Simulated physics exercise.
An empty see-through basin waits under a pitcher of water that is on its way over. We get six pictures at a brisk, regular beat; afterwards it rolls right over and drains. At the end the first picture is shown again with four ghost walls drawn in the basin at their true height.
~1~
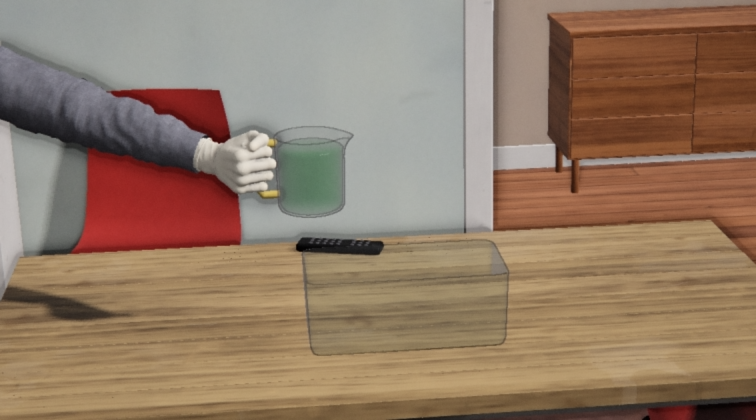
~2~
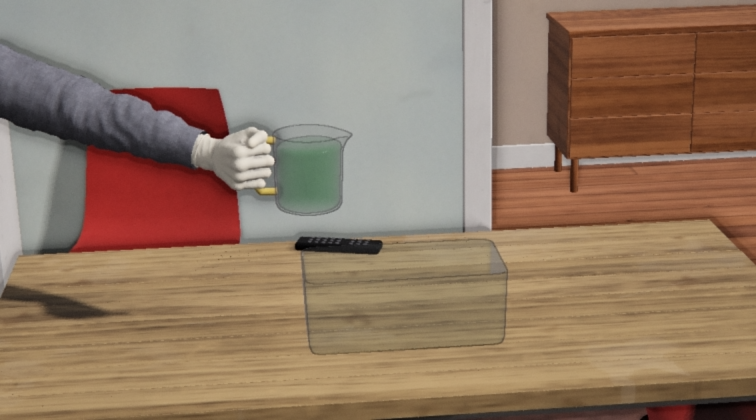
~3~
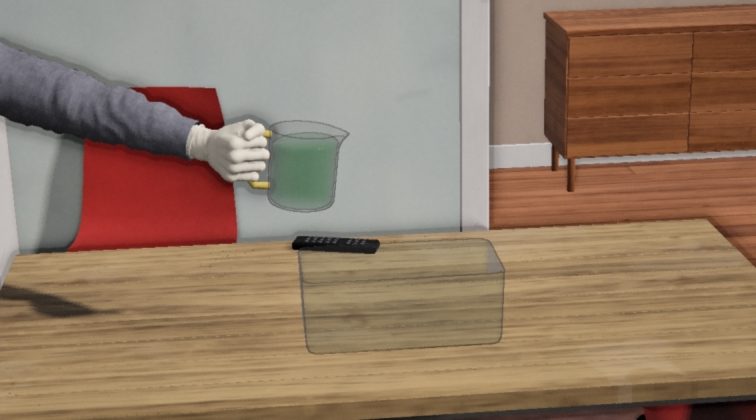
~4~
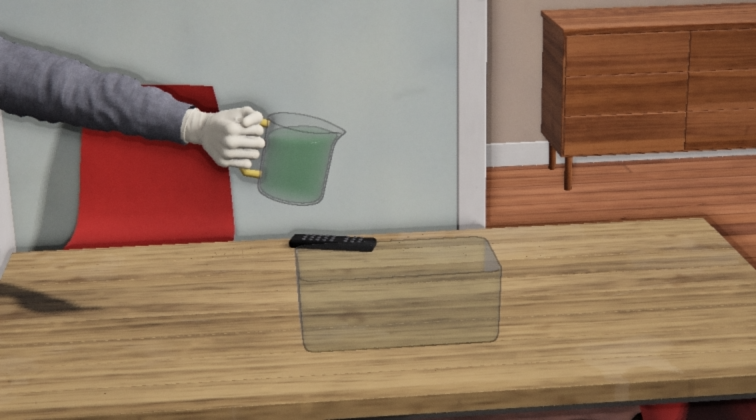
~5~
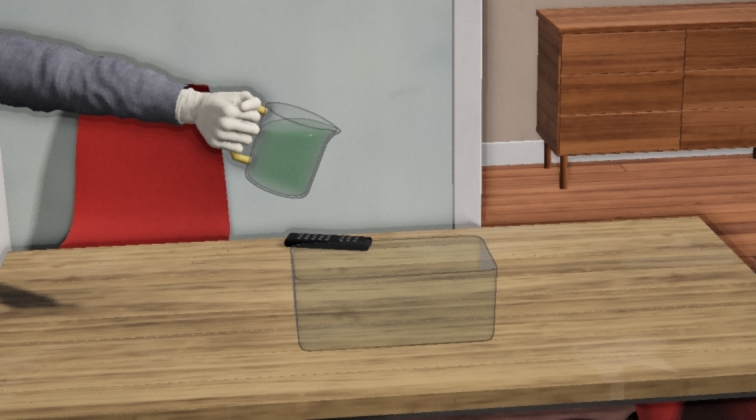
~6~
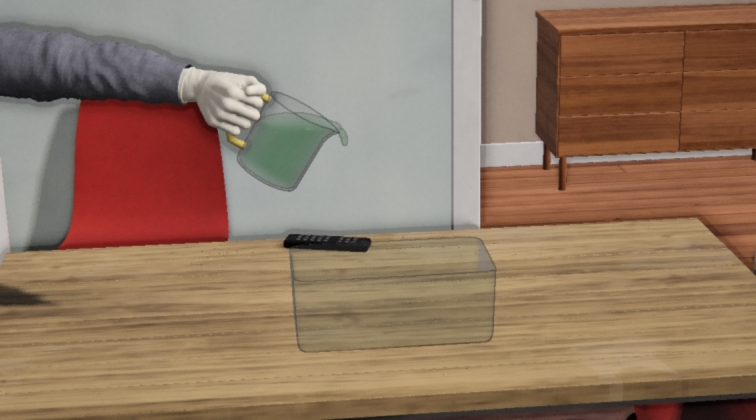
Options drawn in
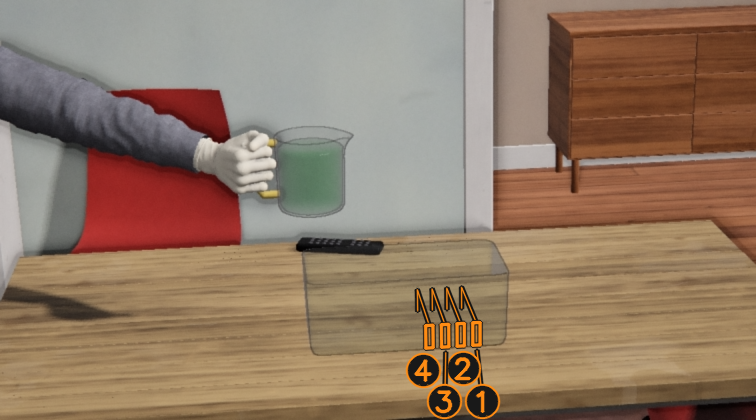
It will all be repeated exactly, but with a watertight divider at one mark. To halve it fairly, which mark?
It is 3.
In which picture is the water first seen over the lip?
Picture 6.
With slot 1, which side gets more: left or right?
The left side.
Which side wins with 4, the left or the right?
The right one.
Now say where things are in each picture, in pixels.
In the first picture, upright, lip at (352, 135); basin from (310, 354) to (506, 343); nothing has left yet.
In the second picture, upright, lip at (351, 134); nothing has left yet.
In the third picture, tipped about 5°, lip at (348, 133); nothing has left yet.
In the fourth picture, tipped about 12°, lip at (345, 132); nothing has left yet.
In the fifth picture, tipped about 21°, lip at (340, 130); nothing has left yet.
In the sixth picture, tipped about 31°, lip at (339, 131); water is over the lip, down to (345, 143).
On the marked copy, 1 at (477, 350); 2 at (461, 351); 3 at (445, 352); 4 at (430, 353).
For slot 1, about 88 % ends left of the wall and 8 % right of it; 5 % is lost outside.
For slot 2, about 82 % ends left of the wall and 14 % right of it; 4 % is lost outside.
For slot 3, about 45 % ends left of the wall and 51 % right of it; 3 % is lost outside.
For slot 4, about 18 % ends left of the wall and 80 % right of it; 3 % is lost outside.
